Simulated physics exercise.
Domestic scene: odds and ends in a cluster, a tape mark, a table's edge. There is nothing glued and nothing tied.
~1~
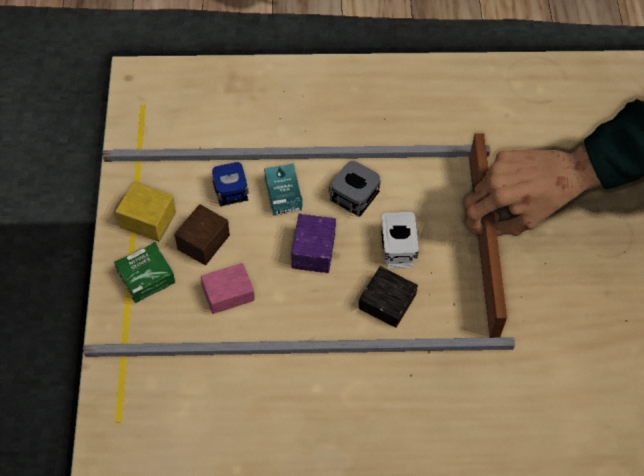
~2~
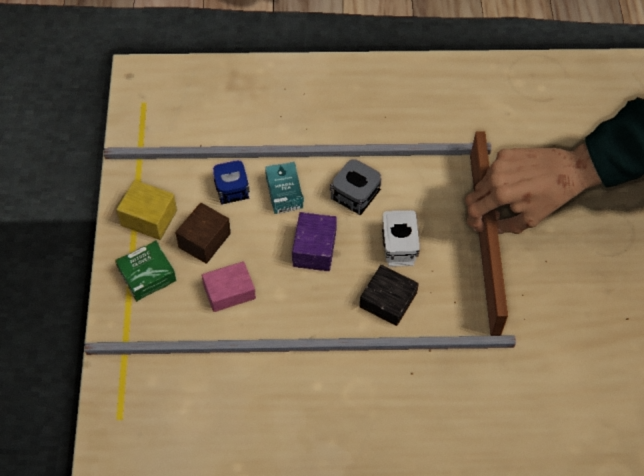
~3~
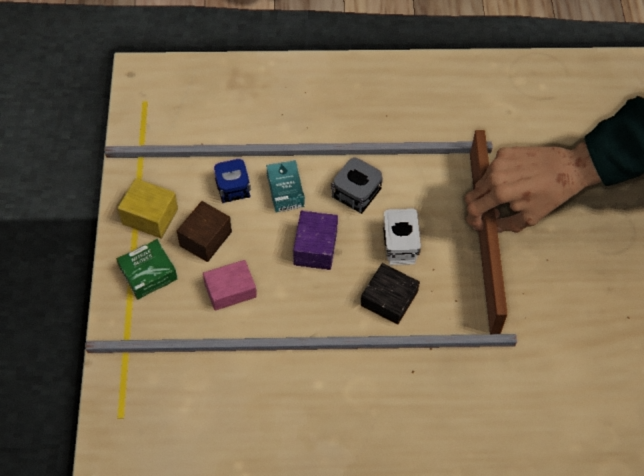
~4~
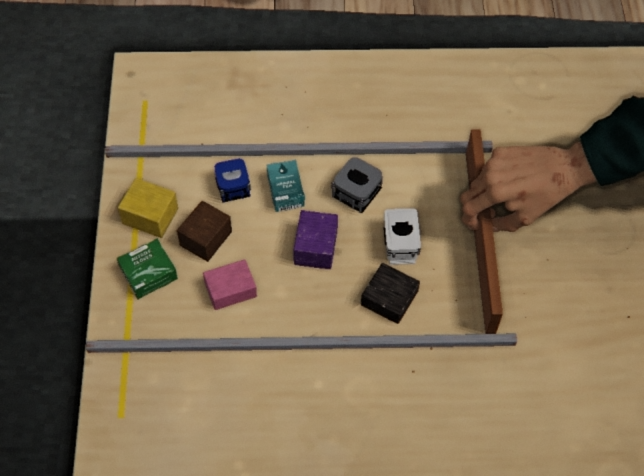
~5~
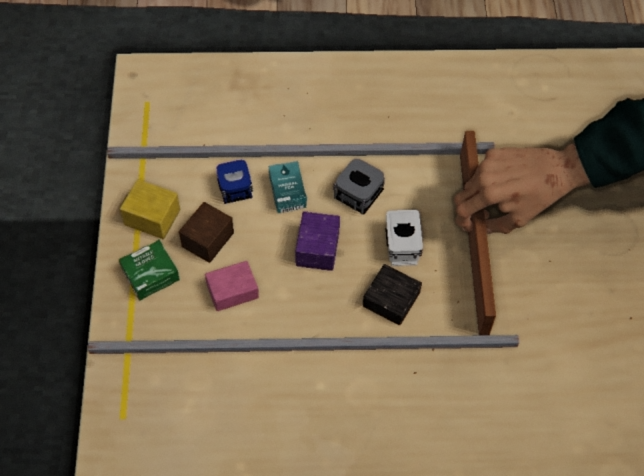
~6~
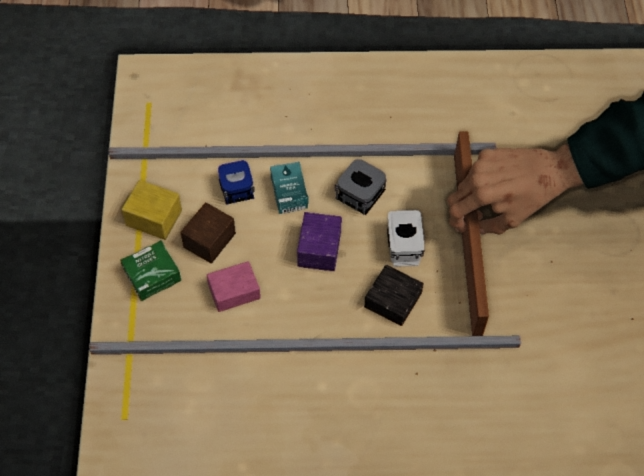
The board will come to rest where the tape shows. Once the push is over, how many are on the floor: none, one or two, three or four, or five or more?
So in the end, at least five bits get shoved clean off.
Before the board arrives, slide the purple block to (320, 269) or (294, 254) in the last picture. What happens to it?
One after the other: It ends up falling; it ends up falling.
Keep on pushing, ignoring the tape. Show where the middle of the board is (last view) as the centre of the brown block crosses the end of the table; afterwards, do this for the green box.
For the brown block at (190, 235), for the green box at (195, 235).
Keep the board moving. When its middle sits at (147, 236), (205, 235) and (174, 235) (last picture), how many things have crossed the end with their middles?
Counts per position: 7 / 1 / 4.
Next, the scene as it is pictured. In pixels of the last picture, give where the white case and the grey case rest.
Answer: First (121, 242), after that (121, 199).
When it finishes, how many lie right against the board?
Well, it touches 3.
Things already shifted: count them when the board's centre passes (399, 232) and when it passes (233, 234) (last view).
First position 2; second position 10.
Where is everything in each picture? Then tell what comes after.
In the first picture, yellow block (146, 212); green box (145, 272); brown block (203, 235); board (487, 233); tape (132, 250).
In the second picture, green box (146, 271); black block (389, 295).
In the third picture, brown block (205, 231); board (487, 229).
In the fourth picture, yellow block (149, 208); blue case (233, 181).
In the fifth picture, green box (149, 270); grey case (360, 186).
In the sixth picture, yellow block (152, 210); green box (151, 271); brown block (209, 233); board (470, 231); tape (138, 248).
A little later, none off yet; yellow block at rest near (152, 210); green box at rest near (151, 271); brown block at rest near (209, 233).
Next, none off yet; yellow block at rest near (152, 210); green box at rest near (150, 272); brown block shifted a little near (187, 235).
Later still, none off yet; yellow block tilted well over near (83, 206); green box shifted about its own width near (96, 284); brown block shifted well along near (109, 239).
When it is over, the number that fall off is five or more; down, purple block, turquoise box, blue case, pink block, brown block, green box and yellow block.
